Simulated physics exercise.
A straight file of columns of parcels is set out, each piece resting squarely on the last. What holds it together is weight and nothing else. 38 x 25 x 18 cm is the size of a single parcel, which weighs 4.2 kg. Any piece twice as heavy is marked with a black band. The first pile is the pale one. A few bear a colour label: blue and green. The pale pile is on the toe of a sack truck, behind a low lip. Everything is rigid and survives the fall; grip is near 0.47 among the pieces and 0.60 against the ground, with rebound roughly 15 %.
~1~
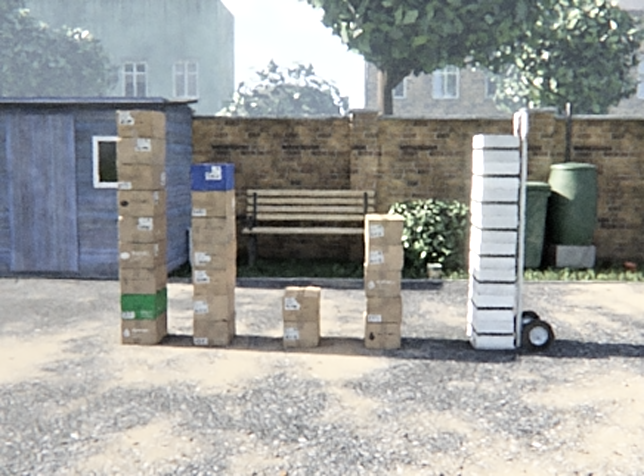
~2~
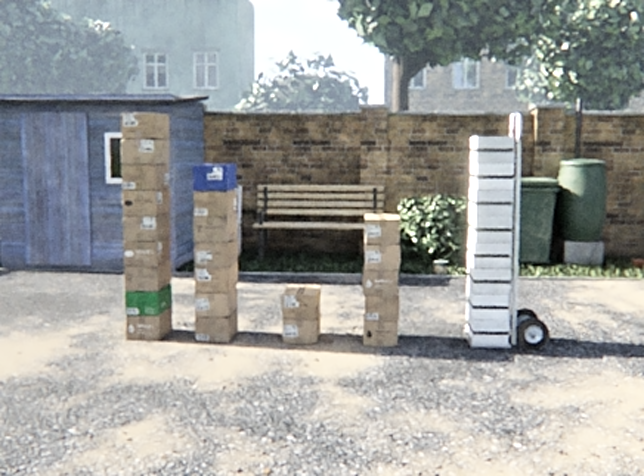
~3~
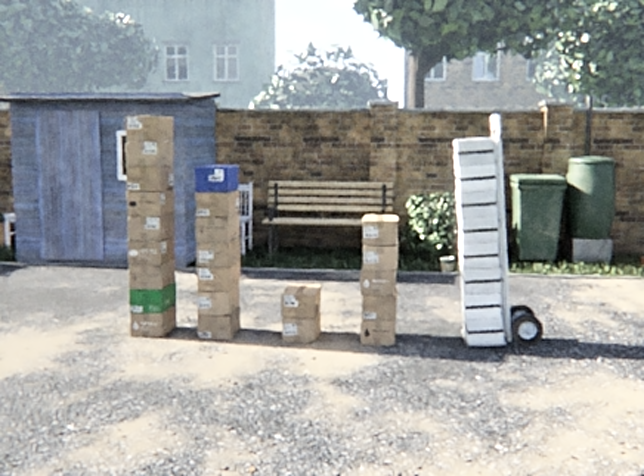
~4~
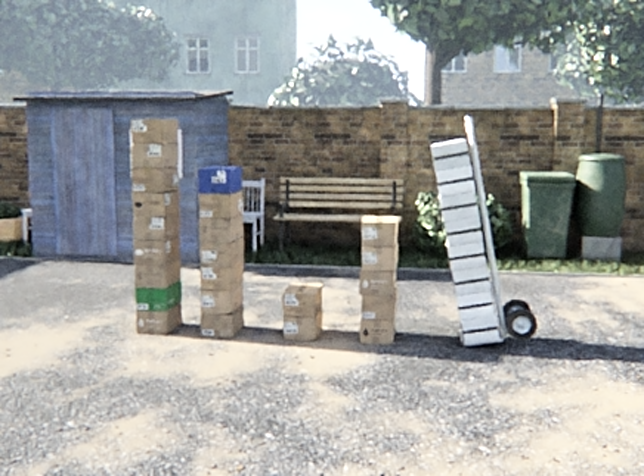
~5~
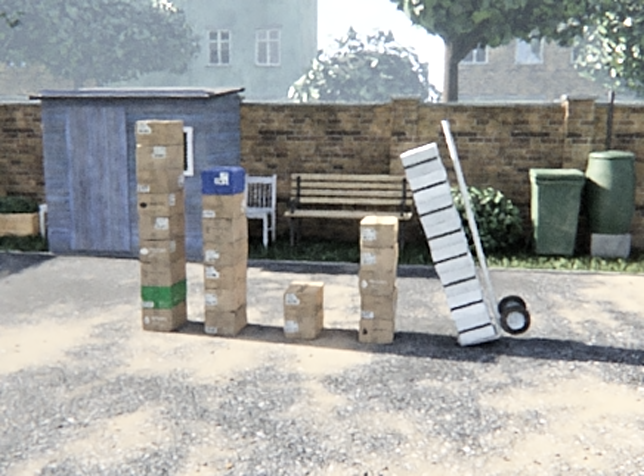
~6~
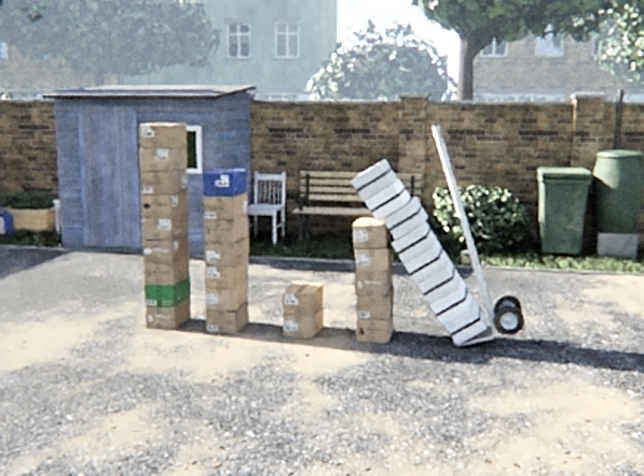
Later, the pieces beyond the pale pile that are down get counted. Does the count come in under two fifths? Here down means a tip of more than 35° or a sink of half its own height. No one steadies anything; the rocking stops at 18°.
Yes.
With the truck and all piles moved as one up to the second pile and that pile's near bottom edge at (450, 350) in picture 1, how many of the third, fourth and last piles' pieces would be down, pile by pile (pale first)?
That would give third 1, fourth 0 and last 0.
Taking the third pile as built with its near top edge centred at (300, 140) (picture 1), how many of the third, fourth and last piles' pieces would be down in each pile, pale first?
The tally would be third 8, then fourth 7, then last 9.
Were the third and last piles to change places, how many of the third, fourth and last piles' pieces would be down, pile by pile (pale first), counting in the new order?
Down tally in the new order: Third = 9, fourth = 6, last = 1.
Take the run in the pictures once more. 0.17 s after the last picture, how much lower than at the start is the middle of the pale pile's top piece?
About 30 cm.
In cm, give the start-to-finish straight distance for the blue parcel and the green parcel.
Moved: Blue 30, green 0.
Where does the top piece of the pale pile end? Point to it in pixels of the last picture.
The top pale piece ends up roughly at (253, 307).
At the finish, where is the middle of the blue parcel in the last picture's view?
End point in last frame: Roughly (193, 181).
Then, 0.17 s later than the last frame, 8 of the pale pile down; none of the 23 other parcels down, 5 disturbed.
Then, 0.41 s later than the last frame, 8 of the pale pile down; 2 of the 23 other parcels down.
Then, 0.73 s later than the last frame, 8 of the pale pile down; 5 of the 23 other parcels down; blue parcel moved 6 cm.
When it is over, 8 of the pale pile down; 5 of the 23 other parcels down; blue parcel tilted 11°; green parcel unmoved. That is 22 per cent. In pixels of the last frame, middles, blue parcel near (193, 181), green parcel near (168, 291).
